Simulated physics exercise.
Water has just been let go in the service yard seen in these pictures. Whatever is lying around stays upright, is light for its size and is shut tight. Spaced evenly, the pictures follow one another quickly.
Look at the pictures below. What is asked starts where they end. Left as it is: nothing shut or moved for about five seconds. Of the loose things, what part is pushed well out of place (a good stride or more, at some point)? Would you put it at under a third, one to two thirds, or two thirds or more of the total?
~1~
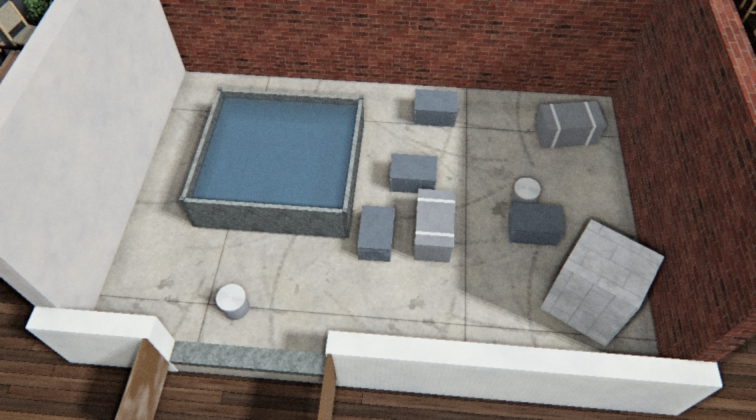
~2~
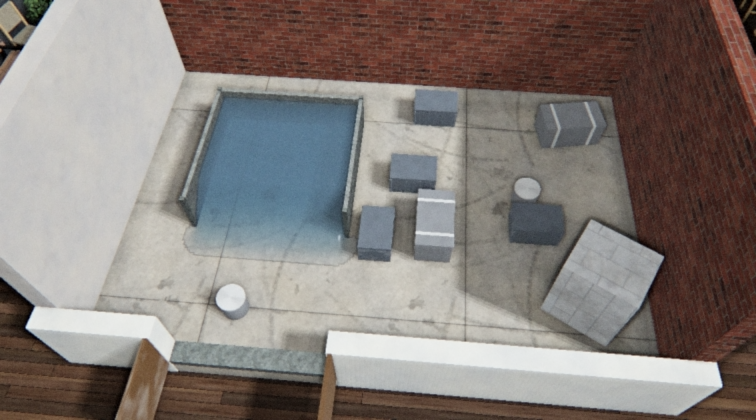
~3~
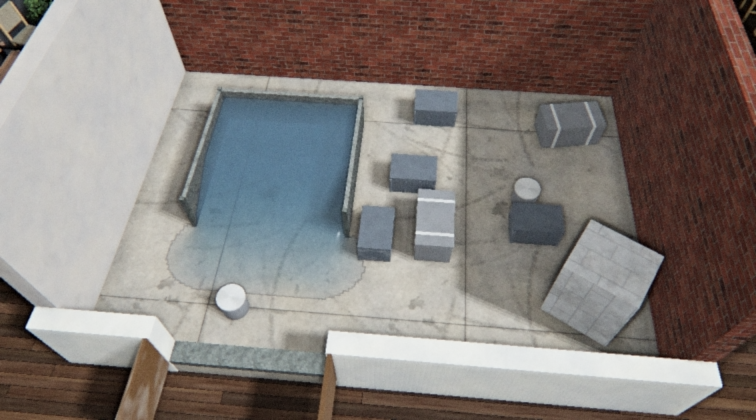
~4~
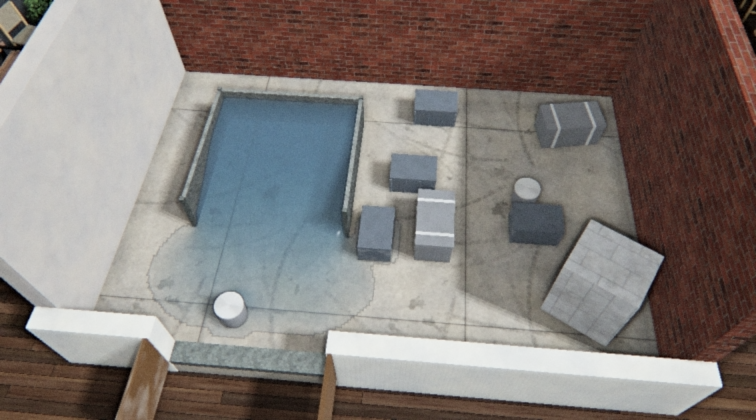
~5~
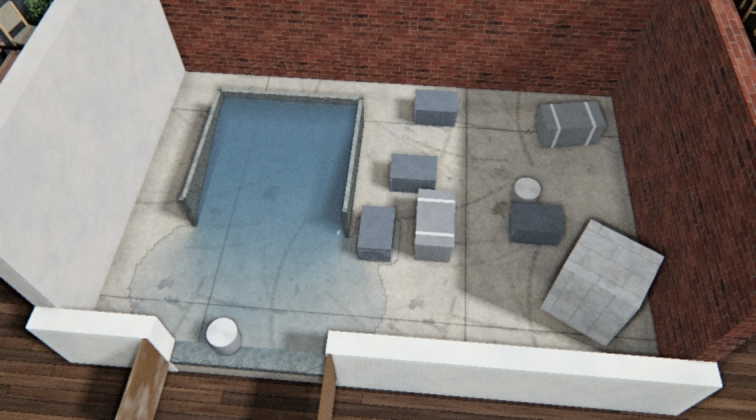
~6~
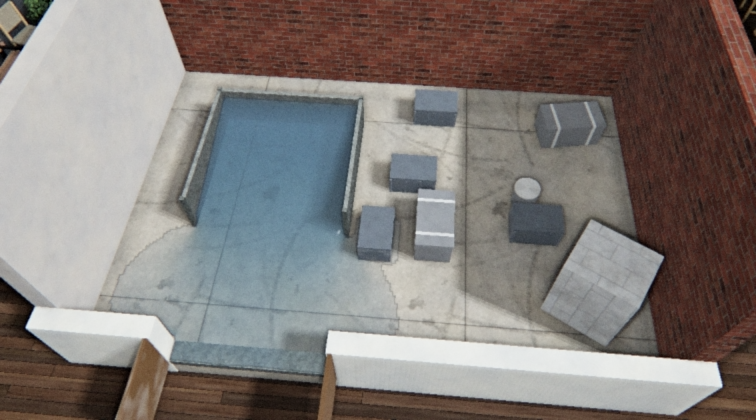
I would put it at under a third of the total.
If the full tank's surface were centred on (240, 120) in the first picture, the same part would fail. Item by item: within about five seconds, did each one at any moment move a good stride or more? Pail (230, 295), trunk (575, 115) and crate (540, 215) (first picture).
First displaced far, then never went far, then never went far.
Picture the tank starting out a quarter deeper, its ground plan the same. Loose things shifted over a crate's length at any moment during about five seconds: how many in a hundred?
Roughly 10 per cent of them.
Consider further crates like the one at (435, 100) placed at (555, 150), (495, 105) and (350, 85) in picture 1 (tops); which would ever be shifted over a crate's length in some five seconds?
Sequence: Doesn't go far, doesn't go far, doesn't go far.
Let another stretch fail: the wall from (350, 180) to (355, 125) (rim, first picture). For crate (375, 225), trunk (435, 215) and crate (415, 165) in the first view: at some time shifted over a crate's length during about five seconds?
Taking them in order, less than that, displaced that much, displaced that much.
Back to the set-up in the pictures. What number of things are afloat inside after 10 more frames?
The total is 0.
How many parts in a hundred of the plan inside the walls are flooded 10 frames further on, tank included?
Wet share: Around 40 %.
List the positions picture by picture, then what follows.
The first frame shows a crate at (414, 167) rests on the ground; a pail at (231, 297) rests on the ground; 0 of 8 have shifted.
The second frame shows a crate at (414, 167) rests on the ground; a pail at (231, 297), on the bottom; 0 of 8 have shifted.
The third frame shows a crate at (414, 167), on the bottom; a pail at (231, 297) rests on the ground; 0 of 8 have shifted.
The fourth frame shows a crate at (414, 167), on the bottom; a pail at (229, 305) rests on the ground, close to its start; 1 of 8 have shifted.
The fifth frame shows a crate at (414, 167), on the bottom; a pail at (222, 332), on the bottom, a stride from its start; 1 of 8 have shifted.
The sixth frame shows a crate at (414, 167), on the bottom; a pail is out of sight; 1 of 8 have shifted.
A moment on, 1 of 8 are well off their spots; 0 afloat.
Next, 1 of 8 are well off their spots; 0 afloat.
Later, 1 of 8 are well off their spots; 0 afloat.
In the end, 1 of 8 are well off their spots, and 1 have been at some point; 0 afloat.
